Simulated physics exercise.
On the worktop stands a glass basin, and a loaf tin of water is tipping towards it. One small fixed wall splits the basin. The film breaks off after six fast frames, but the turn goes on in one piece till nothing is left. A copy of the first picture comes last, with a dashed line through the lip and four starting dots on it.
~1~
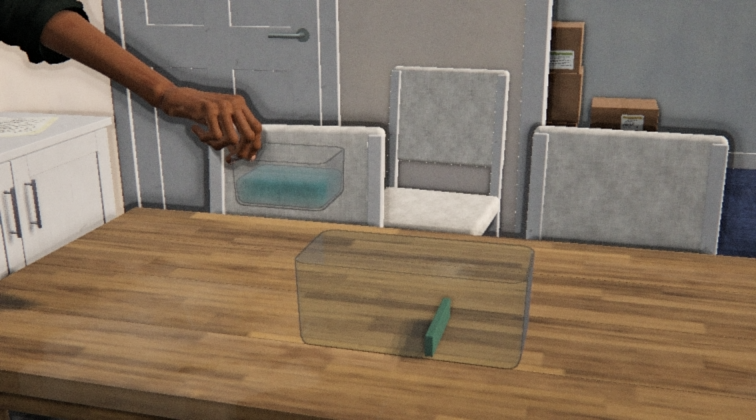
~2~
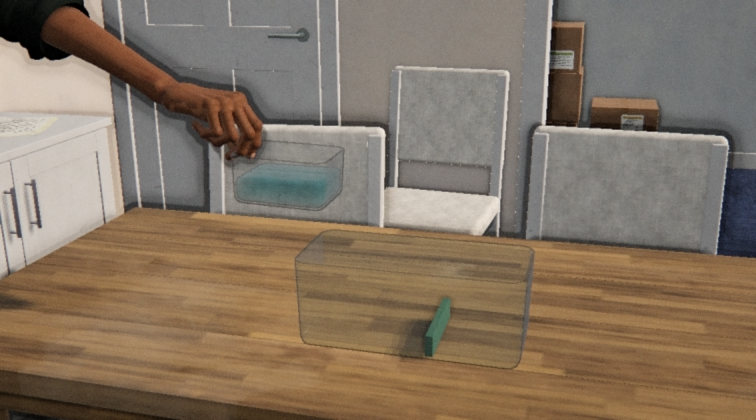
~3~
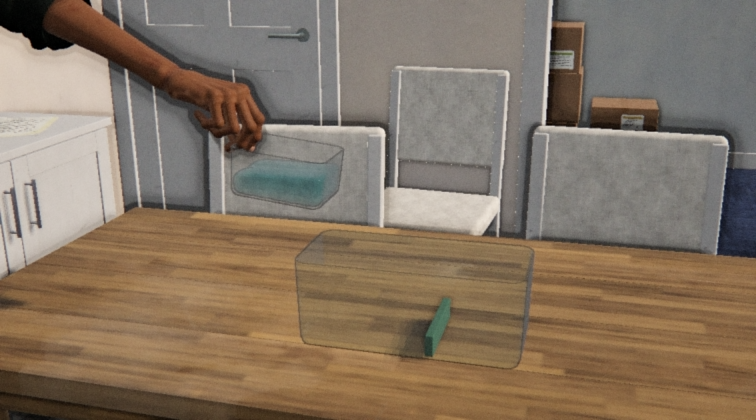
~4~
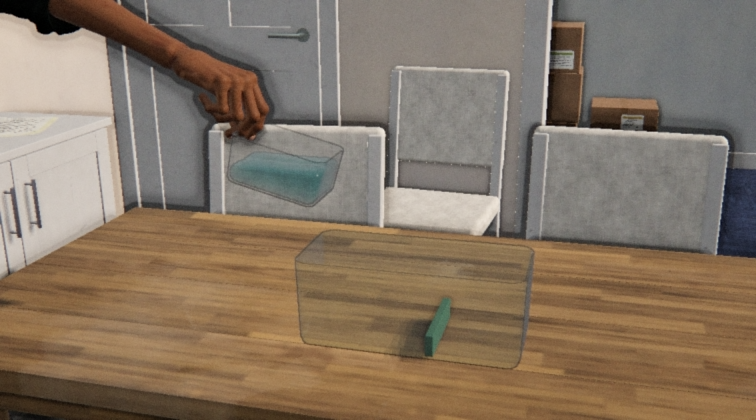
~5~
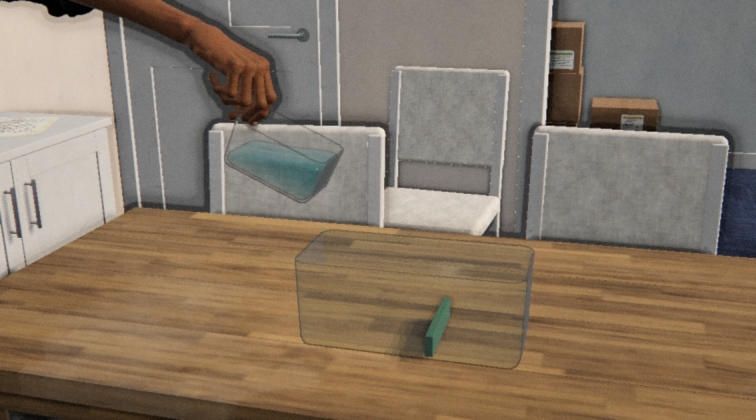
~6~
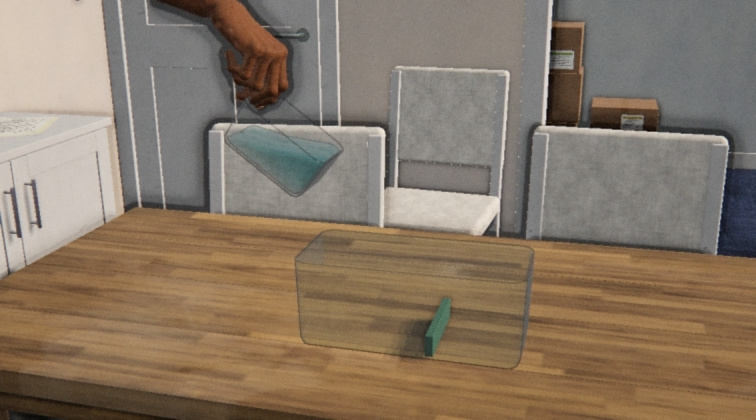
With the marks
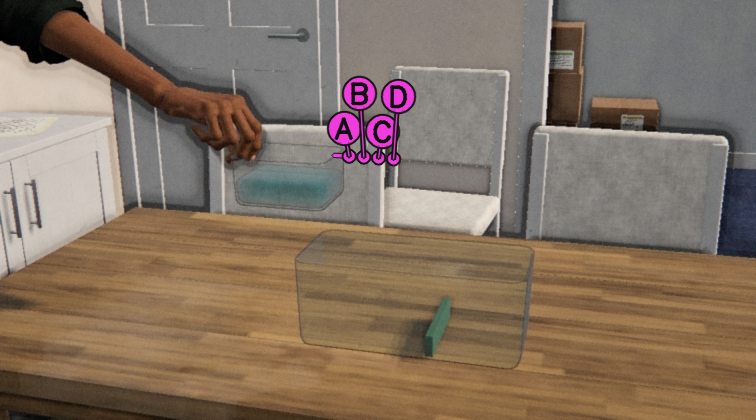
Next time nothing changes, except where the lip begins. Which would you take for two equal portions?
It is B.
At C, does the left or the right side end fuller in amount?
The right one.
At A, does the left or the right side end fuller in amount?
The left side.
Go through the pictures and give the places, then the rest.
Upright, lip at (334, 155); basin from (301, 340) to (521, 367); top of the wall at (438, 316); nothing has left yet.
Upright, lip at (334, 155); nothing has left yet.
Tipped about 6°, lip at (334, 155); nothing has left yet.
Tipped about 14°, lip at (334, 155); nothing has left yet.
Tipped about 24°, lip at (334, 155); nothing has left yet.
Tipped about 37°, lip at (334, 155); nothing has left yet.
On the marked copy, A at (349, 156); B at (363, 157); C at (378, 158); D at (393, 158).
If A is chosen, about 69 % ends left of the wall and 28 % right of it; 3 % is lost outside.
If B is chosen, about 48 % ends left of the wall and 49 % right of it; 3 % is lost outside.
If C is chosen, about 29 % ends left of the wall and 69 % right of it; 3 % is lost outside.
If D is chosen, about 24 % ends left of the wall and 72 % right of it; 5 % is lost outside.
